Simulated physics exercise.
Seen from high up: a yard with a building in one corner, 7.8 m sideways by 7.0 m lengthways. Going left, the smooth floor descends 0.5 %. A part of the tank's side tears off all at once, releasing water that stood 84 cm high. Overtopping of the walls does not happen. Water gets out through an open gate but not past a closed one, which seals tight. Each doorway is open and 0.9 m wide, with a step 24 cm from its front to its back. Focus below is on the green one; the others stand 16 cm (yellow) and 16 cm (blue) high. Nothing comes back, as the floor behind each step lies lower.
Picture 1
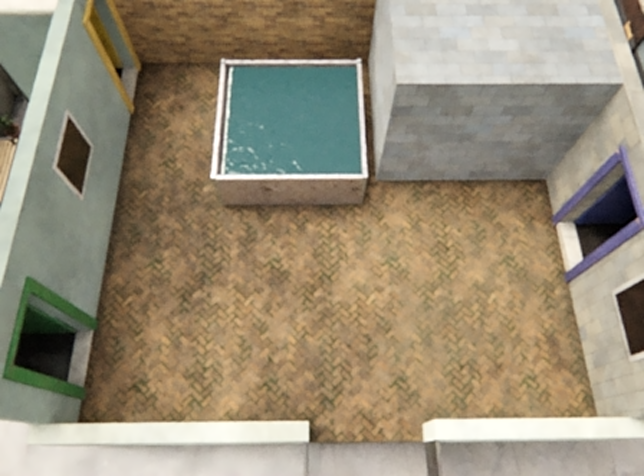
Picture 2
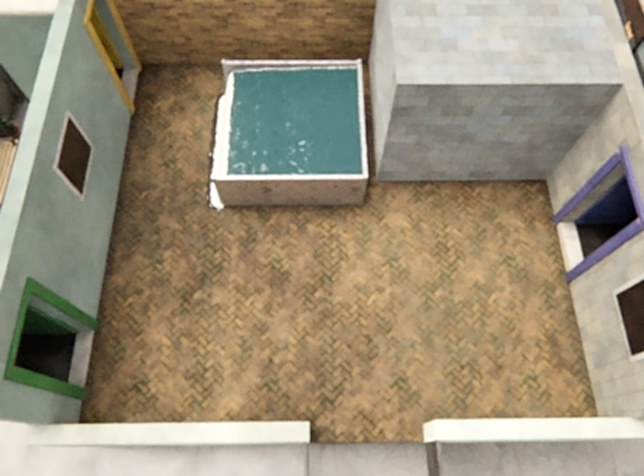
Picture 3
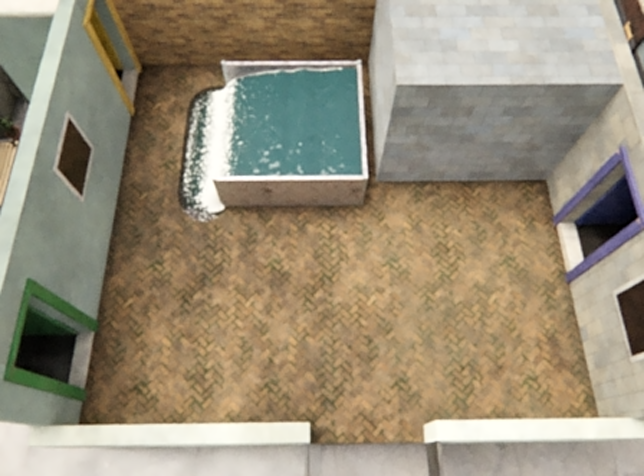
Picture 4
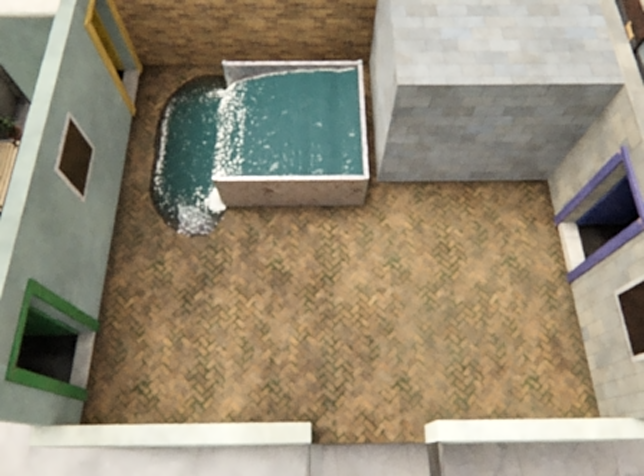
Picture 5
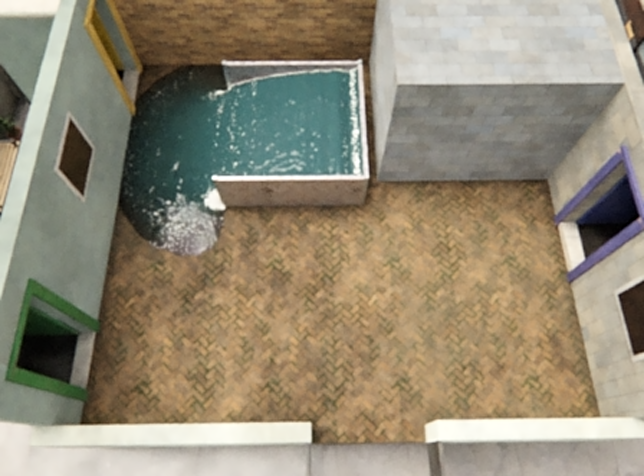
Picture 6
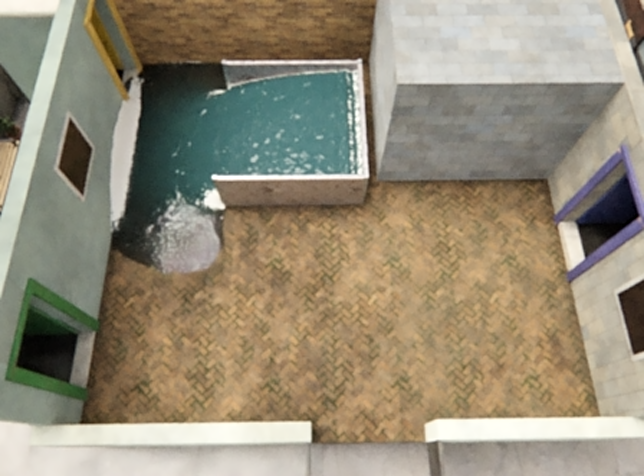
In a brick-paved yard seen from above, the left side of a tank of water broke open, and foaming water poured out, spread across the floor to the left wall and splashed up against it.
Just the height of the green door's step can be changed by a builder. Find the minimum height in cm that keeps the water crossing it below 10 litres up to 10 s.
19 cm.
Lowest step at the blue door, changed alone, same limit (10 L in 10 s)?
At blue, about 6.0 cm.
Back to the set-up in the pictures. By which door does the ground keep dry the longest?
It is the blue one.
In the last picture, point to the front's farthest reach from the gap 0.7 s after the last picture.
Near (93, 355).
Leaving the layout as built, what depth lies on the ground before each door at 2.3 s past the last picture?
Lab note, cm: Yellow 40; green 10; blue 0.
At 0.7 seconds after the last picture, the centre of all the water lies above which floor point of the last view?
The water's centre is at about (235, 153).
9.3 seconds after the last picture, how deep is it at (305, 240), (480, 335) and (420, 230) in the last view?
First spot about 4 cm, second about 10 cm, third about 4 cm.
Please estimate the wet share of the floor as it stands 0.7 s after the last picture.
Approximately 20 %.
Then, 0.7 s after the last picture water covers 20 % of the floor, deepest (61 cm) near (136, 152); it has not reached the green door.
Then, 2.3 s after the last picture water covers 45 % of the floor, deepest (44 cm) near (139, 77); 10 cm at the green door, 7 litres in over its 6 cm step.
Then, 9.3 s after the last picture water covers 100 % of the floor, deepest (16 cm) near (547, 189); 11 cm at the green door, 191 litres in over its 6 cm step.
At the green door as built, the water peaked near 16 cm, 5.7 s after the last picture.
Run again over the same 10 s with other heights there, 18 litres in over 17 cm, 3 litres over 23.5 cm. The limit of 10 litres is kept from about 19 cm up.
